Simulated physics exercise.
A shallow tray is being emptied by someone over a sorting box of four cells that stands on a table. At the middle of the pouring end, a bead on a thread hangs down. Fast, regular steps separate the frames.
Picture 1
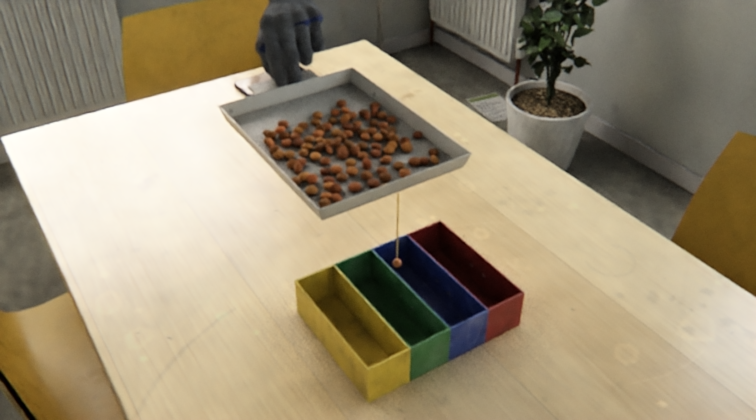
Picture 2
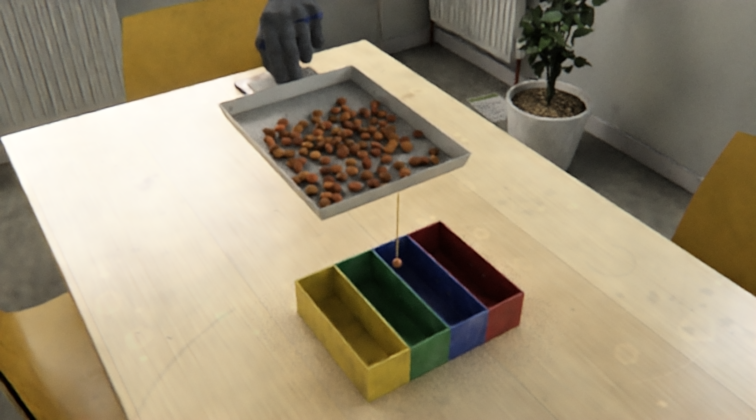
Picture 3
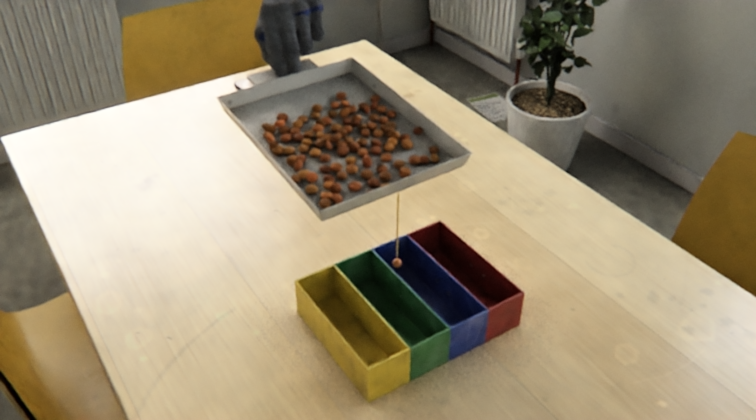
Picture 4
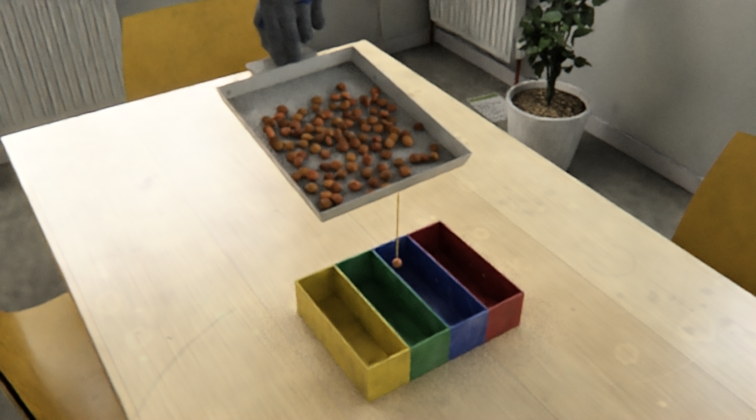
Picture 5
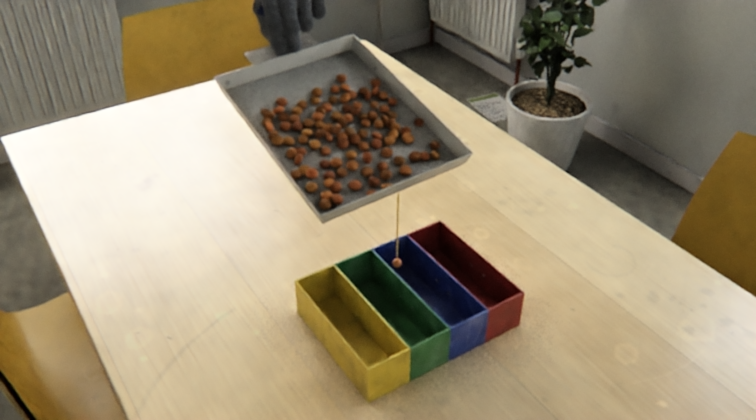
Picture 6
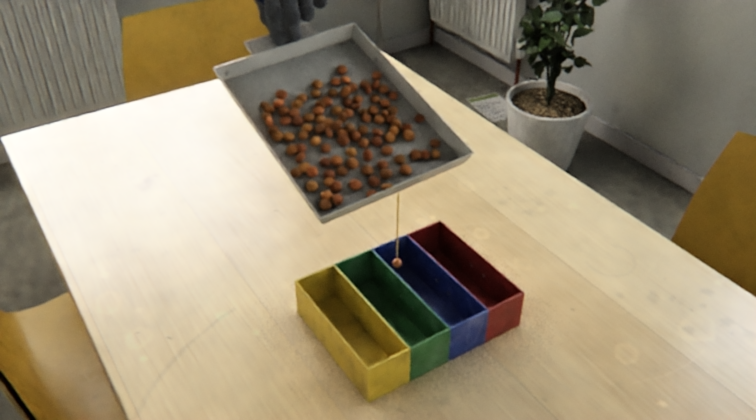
Gloved hand gradually raising the back of a grey tray of brown pieces above a yellow, green, blue and red sorting box.
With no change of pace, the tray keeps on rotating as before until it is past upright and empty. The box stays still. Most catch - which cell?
Cell: Yellow.
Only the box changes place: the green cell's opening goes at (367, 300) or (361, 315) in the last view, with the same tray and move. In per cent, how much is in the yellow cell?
First position: Some 30 %; second position: Some 20 %.
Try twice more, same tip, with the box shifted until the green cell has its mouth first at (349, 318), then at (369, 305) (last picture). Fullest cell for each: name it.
So it's the green cell for the first shift and the green one for the second.
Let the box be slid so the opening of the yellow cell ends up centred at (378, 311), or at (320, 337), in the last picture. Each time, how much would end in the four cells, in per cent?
Trial 1 near 70 %, trial 2 near 100 %.
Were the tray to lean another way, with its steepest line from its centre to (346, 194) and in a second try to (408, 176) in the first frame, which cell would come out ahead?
First: The yellow one. Second: The red one.
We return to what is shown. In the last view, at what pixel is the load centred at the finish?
Centre at rest, last view: Approx. (383, 354).
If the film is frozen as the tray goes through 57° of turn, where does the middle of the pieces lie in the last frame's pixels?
In the last view, the load is centred close to (366, 160).
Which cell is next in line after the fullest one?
The cell in second spot is the green cell.
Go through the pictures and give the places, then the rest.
The first picture shows corners of the pouring end at (321, 205) and (464, 152), level; middle of the load at (342, 149), bits of cat kibble; bead on its thread at (397, 263); yellow cell at (389, 372); green cell at (429, 352); blue cell at (468, 332); red cell at (504, 314).
The second picture shows corners of the pouring end at (321, 206) and (465, 152), level; middle of the load at (342, 148).
The third picture shows corners of the pouring end at (322, 207) and (465, 152), tipped barely, lowest at the left corner; middle of the load at (342, 145).
The fourth picture shows corners of the pouring end at (322, 209) and (466, 151), tipped a little, lowest at the left corner; middle of the load at (342, 140).
The fifth picture shows corners of the pouring end at (322, 211) and (466, 151), tipped a little, lowest at the left corner; middle of the load at (342, 136).
The sixth picture shows corners of the pouring end at (323, 212) and (467, 151), tipped clearly, lowest at the left corner; middle of the load at (342, 132); yellow cell at (389, 372); green cell at (429, 352); blue cell at (468, 332); red cell at (504, 314).
Soon, tray tipped steeply; nearly all on the tray; a stray few falling or outside the box.
A while on, tray tipped right over; most on the tray; a stray few in the red cell; a stray few in the yellow cell; a stray few in the green cell; a stray few in the blue cell; about a quarter falling or outside the box.
Towards the end, tray tipped past a quarter turn; about half in the yellow cell; about a quarter in the green cell; about a quarter in the blue cell; a small part in the red cell; a small part falling or outside the box.
Finally, tray tipped past a quarter turn; about half in the yellow cell; about a quarter in the green cell; about a quarter in the blue cell; a small part in the red cell; a small part outside the box.
